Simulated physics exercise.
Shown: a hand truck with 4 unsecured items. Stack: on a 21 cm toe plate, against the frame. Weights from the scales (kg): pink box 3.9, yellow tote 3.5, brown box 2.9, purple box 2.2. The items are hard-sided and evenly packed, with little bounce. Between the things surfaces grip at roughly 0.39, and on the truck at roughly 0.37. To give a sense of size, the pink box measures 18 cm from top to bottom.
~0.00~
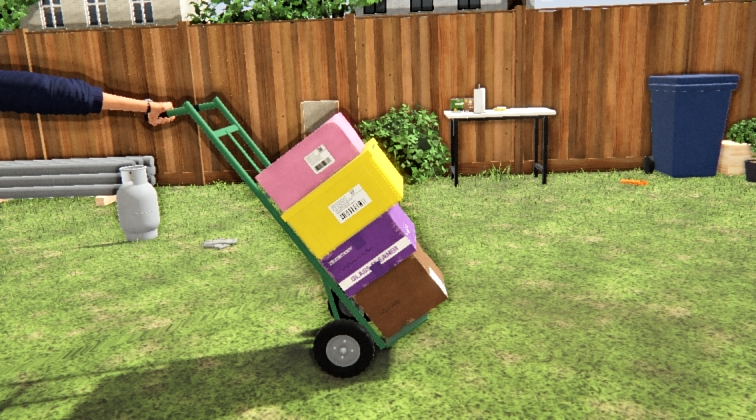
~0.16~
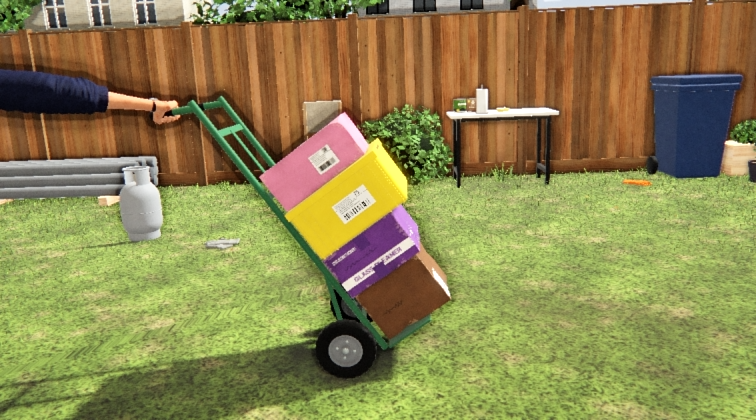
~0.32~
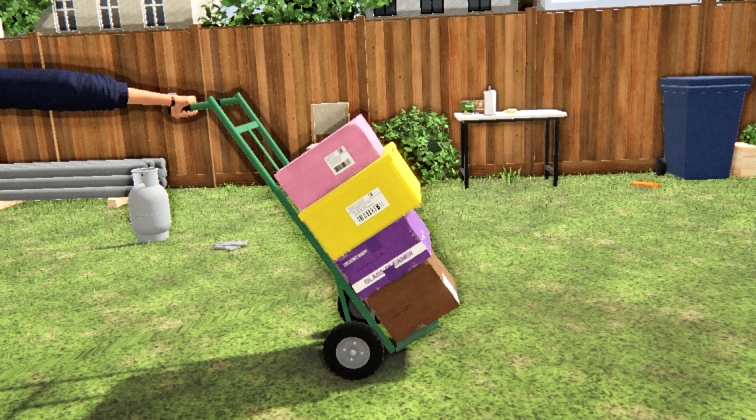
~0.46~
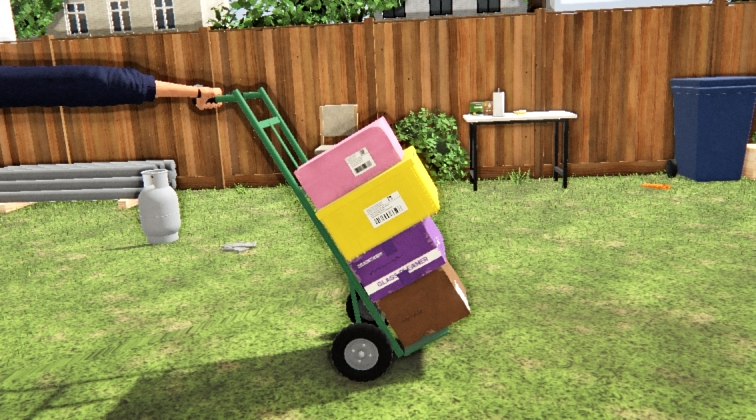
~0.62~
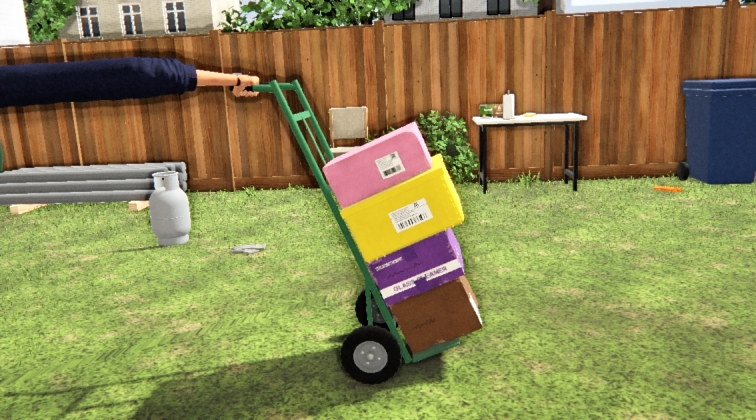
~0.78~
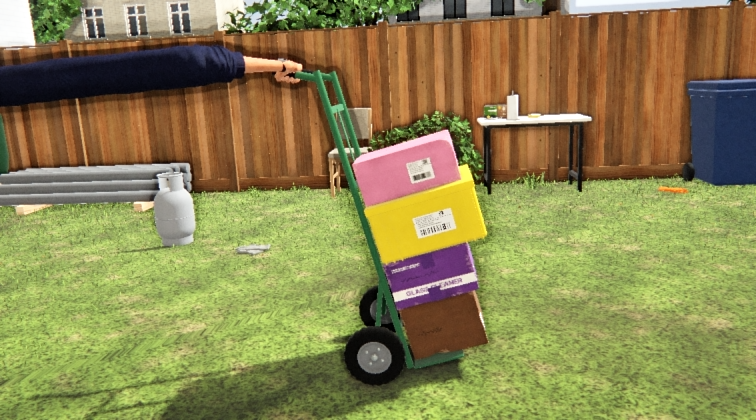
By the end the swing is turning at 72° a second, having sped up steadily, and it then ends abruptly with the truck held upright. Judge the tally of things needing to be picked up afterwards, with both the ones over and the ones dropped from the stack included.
The number lost: Greater than two.
After 1.38 s, truck upright; pink box 19° off its base near (517, 182); yellow tote 19° off its base near (504, 230); purple box 19° off its base.
After 1.78 s, truck upright; pink box and yellow tote now dropped from the stack; purple box 55° off its base; brown box 55° off its base.
After 2.18 s, truck upright; purple box now dropped from the stack; brown box on its side.
In the end (3.1 s), dropped from the stack, pink box, yellow tote and purple box; toppled on the truck, brown box. In the last view, yellow tote near (704, 329).
